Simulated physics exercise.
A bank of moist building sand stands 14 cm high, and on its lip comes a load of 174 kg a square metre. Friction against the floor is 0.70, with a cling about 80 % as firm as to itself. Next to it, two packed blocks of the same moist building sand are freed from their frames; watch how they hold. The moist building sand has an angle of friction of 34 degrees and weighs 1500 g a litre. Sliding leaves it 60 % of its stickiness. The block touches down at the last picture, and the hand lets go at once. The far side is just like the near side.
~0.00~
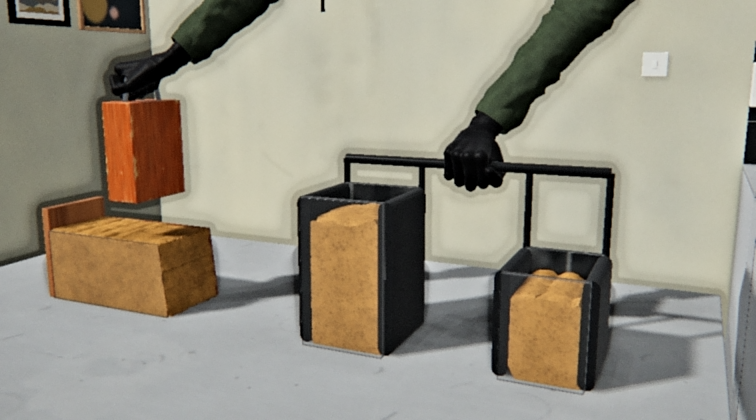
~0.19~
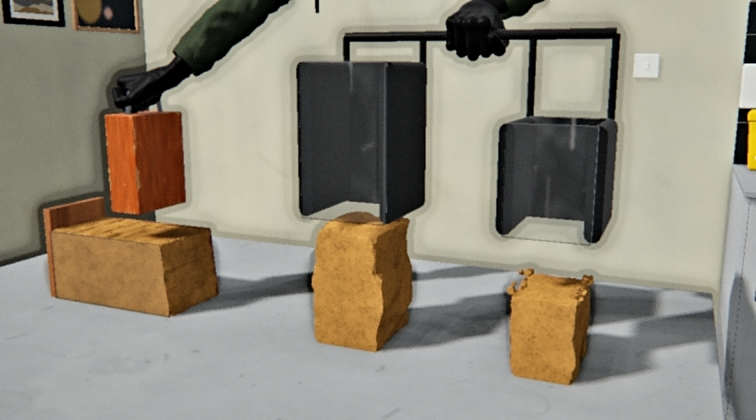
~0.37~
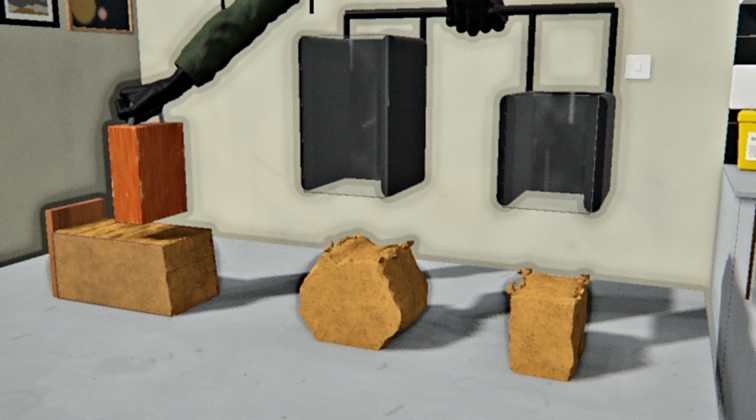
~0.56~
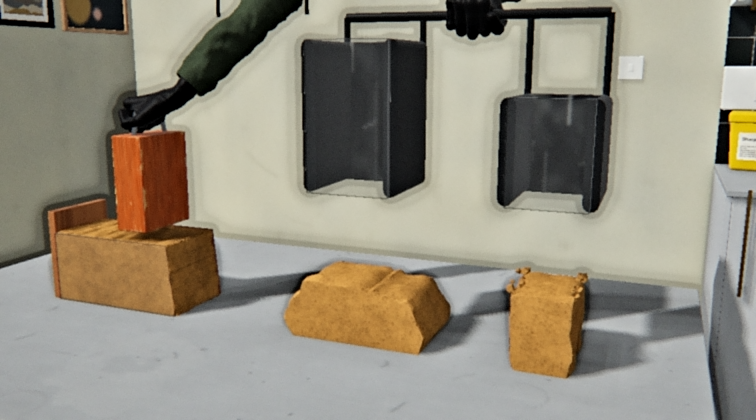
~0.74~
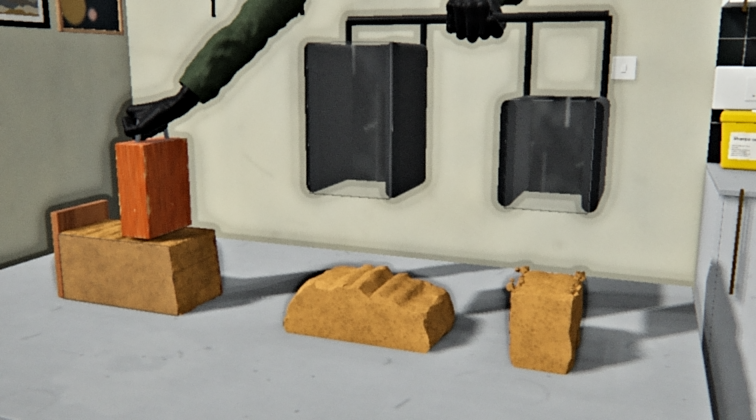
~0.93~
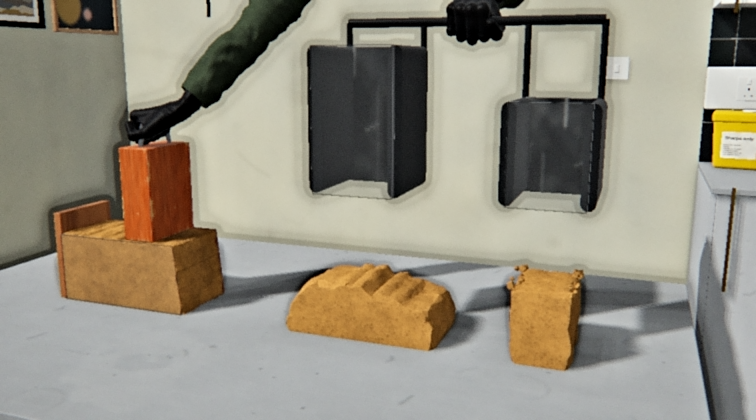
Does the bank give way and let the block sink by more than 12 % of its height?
Yes.
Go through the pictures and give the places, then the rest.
The first picture shows highest point of the moist building sand at (75, 234); test blocks 22 cm, 13 cm high (left to right).
The second picture shows highest point of the moist building sand at (77, 235); test blocks 20 cm, 13 cm high (left to right).
The third picture shows highest point of the moist building sand at (79, 236); test blocks 16 cm, 13 cm high (left to right).
The fourth picture shows highest point of the moist building sand at (82, 236); test blocks 11 cm, 13 cm high (left to right).
The fifth picture shows highest point of the moist building sand at (85, 237); test blocks 10 cm, 13 cm high (left to right).
The sixth picture shows highest point of the moist building sand at (88, 237); test blocks 10 cm, 13 cm high (left to right).
By 1.07 s, the block is down by 7 % of the bank's height and stands upright.
By 1.24 s, the block is down by 20 % of the bank's height and leans 3 degrees.
By 1.40 s, the block is down by 31 % of the bank's height and leans 4 degrees.
By 1.57 s, the block is down by 35 % of the bank's height and stands upright.
By 2.04 s, at the end, the block is down by 36 % of the bank's height and stands upright.
